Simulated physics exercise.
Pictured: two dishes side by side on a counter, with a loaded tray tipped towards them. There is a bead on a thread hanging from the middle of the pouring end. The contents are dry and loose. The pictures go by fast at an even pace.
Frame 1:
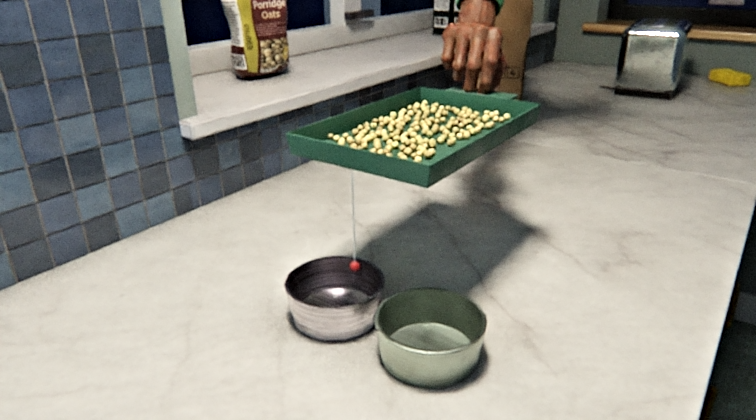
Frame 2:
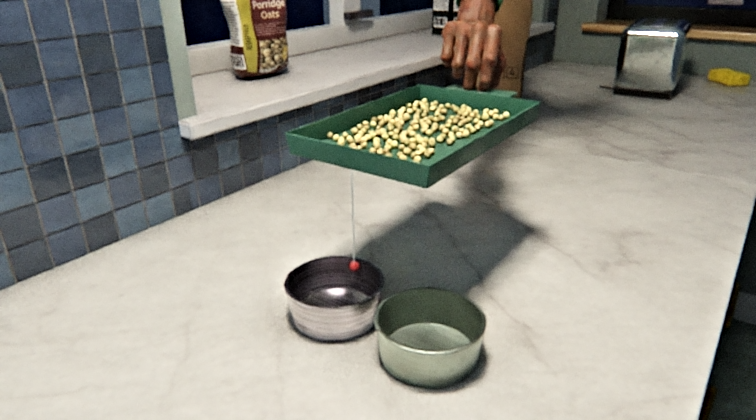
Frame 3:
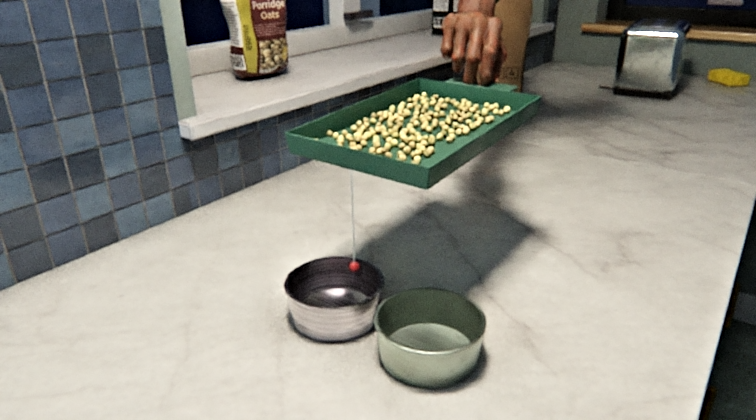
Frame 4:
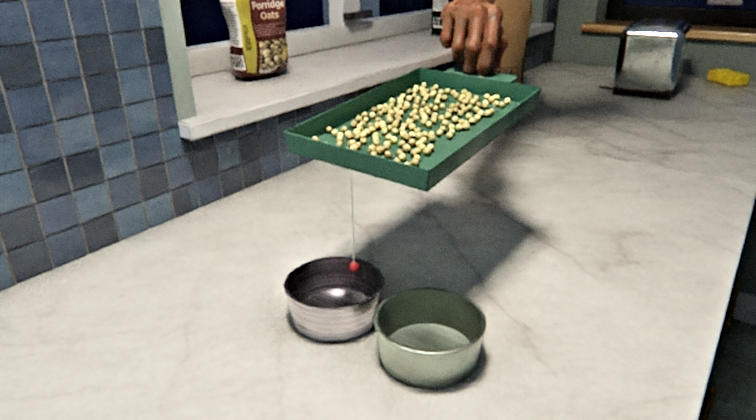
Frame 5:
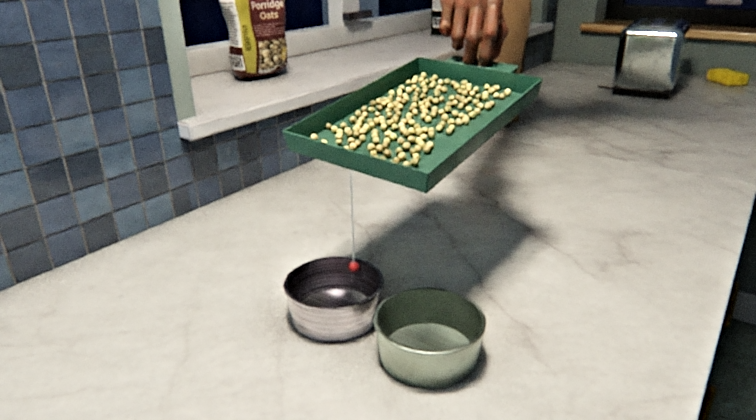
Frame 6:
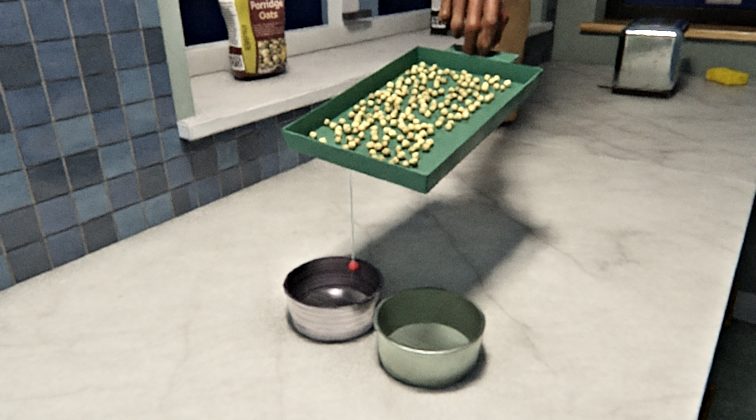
A hand gradually raising the back of a green tray of pale beans above two metal bowls on a marbled counter.
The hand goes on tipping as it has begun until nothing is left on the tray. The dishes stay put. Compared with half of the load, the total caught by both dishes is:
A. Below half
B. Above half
(B) Above half.
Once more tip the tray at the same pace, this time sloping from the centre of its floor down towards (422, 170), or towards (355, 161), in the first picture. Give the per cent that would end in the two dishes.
I'd say some 90 in a hundred at first, then 30 in a hundred.
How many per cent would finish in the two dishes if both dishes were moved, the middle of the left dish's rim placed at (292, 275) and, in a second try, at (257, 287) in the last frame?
Trial 1 about 90 %, trial 2 about 50 %.
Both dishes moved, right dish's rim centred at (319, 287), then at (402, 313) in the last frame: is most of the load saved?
At place one not up to half; at place two in excess of half.
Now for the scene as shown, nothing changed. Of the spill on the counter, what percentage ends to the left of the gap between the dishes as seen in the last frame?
It works out at some 90 percent.
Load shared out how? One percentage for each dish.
Left dish keeps 0 %, right dish keeps 70 %.
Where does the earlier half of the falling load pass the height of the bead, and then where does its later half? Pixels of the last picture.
It goes through near (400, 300) first, then near (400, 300).
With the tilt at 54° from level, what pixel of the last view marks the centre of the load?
Somewhere about pixel (393, 151).
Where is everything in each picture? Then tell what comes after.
In the first picture, corners of the pouring end near (290, 133) and (429, 164), level; middle of the load near (417, 129), soya beans; left dish near (303, 317); right dish near (401, 361); bead on its thread near (355, 266).
In the second picture, corners of the pouring end near (289, 133) and (428, 164), level; middle of the load near (416, 127).
In the third picture, corners of the pouring end near (289, 132) and (428, 166), tipped barely, lowest at the right corner; middle of the load near (416, 124).
In the fourth picture, corners of the pouring end near (288, 131) and (427, 168), tipped a little, lowest at the right corner; middle of the load near (416, 118).
In the fifth picture, corners of the pouring end near (287, 130) and (427, 171), tipped a little, lowest at the right corner; middle of the load near (415, 112).
In the sixth picture, corners of the pouring end near (286, 129) and (426, 173), tipped a little, lowest at the right corner; middle of the load near (414, 106); left dish near (302, 318); right dish near (400, 361).
Shortly afterwards, tray tipped steeply; all but a few on the tray; only a few in the air.
Next, tray tipped right over; all but a few on the tray; only a few in the right dish; only a few outside both.
Some moments later, tray tipped past a quarter turn; near two thirds in the right dish; only a few in the left dish; near a quarter outside both.
In the end, tray tipped past a quarter turn; near two thirds in the right dish; only a few in the left dish; near a quarter outside both.
